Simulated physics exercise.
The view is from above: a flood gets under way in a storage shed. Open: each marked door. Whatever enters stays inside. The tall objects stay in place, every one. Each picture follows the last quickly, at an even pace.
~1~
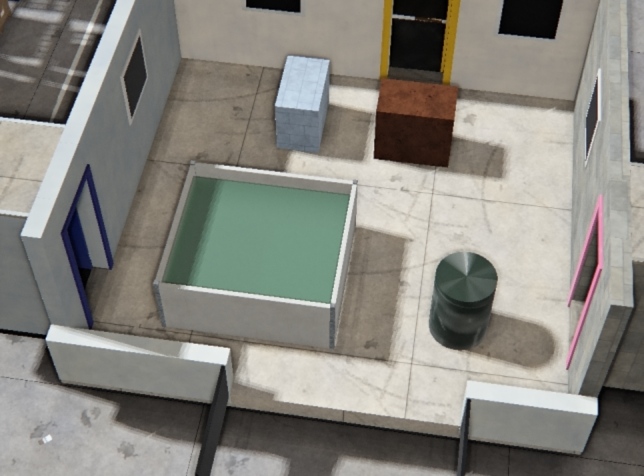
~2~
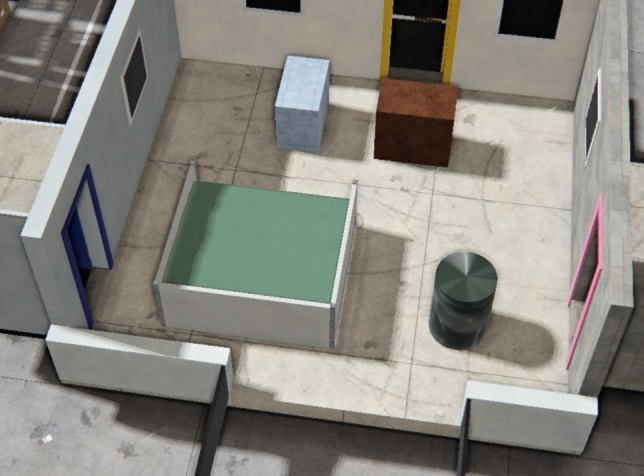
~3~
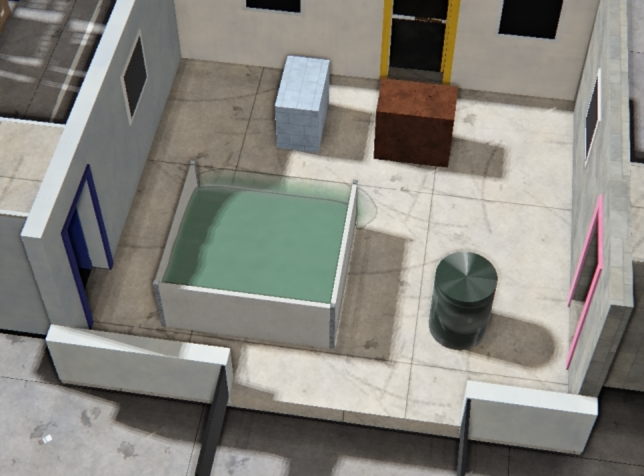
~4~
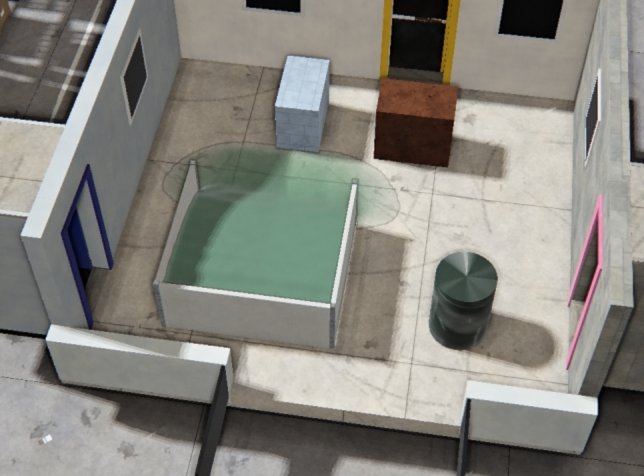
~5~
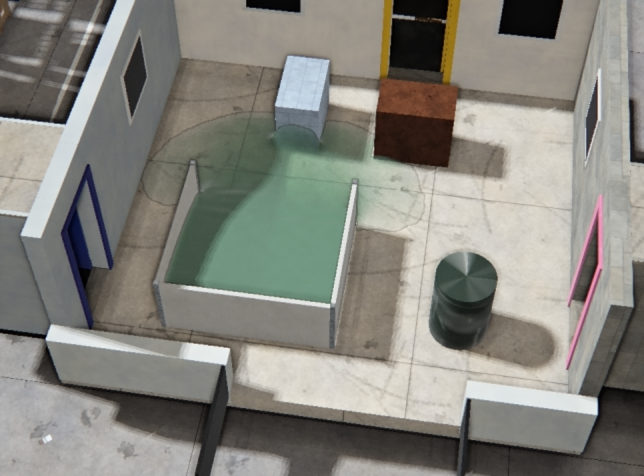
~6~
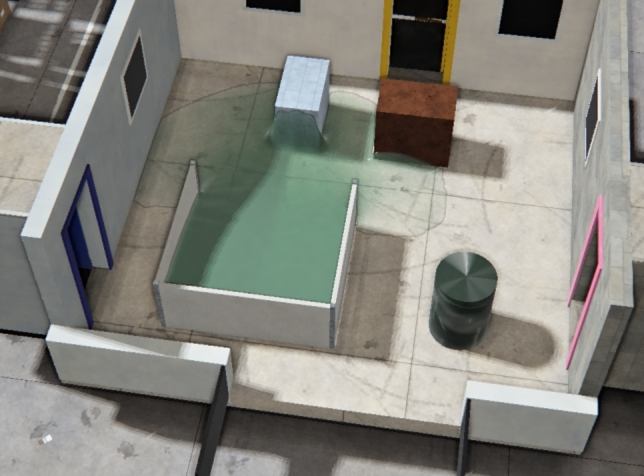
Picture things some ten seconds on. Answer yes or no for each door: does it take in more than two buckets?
Yellow door: Yes; pink door: No; blue door: Yes.
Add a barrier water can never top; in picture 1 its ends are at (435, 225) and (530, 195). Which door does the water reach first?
Answer: The door marked yellow.
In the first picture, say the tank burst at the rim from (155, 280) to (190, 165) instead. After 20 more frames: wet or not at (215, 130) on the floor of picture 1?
Spot status: Drenched.
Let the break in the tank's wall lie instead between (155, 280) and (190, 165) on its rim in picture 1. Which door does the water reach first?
My pick is the blue door.
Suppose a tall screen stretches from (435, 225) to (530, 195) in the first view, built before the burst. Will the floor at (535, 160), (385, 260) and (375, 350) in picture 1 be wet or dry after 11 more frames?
Submerged, spared, then spared.
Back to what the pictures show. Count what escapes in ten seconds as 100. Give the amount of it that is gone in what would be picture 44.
I'd say about 35 per cent.
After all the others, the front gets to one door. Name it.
Answer: The blue one.
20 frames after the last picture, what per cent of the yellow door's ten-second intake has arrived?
Close to 75 %.
A moment on, water covers 40 % of the floor; the yellow door under two buckets in, the pink door not reached, the blue door not reached.
Next, water covers 50 % of the floor; the yellow door far over two buckets in, the pink door not reached, the blue door not reached.
Then, water covers 70 % of the floor; the yellow door far over two buckets in, the pink door wet at the sill, nothing in, the blue door not reached.
Later, water covers 90 % of the floor; the yellow door far over two buckets in, the pink door wet at the sill, nothing in, the blue door under two buckets in.
In the end, water covers 100 % of the floor; the yellow door far over two buckets in, the pink door wet at the sill, nothing in, the blue door far over two buckets in.
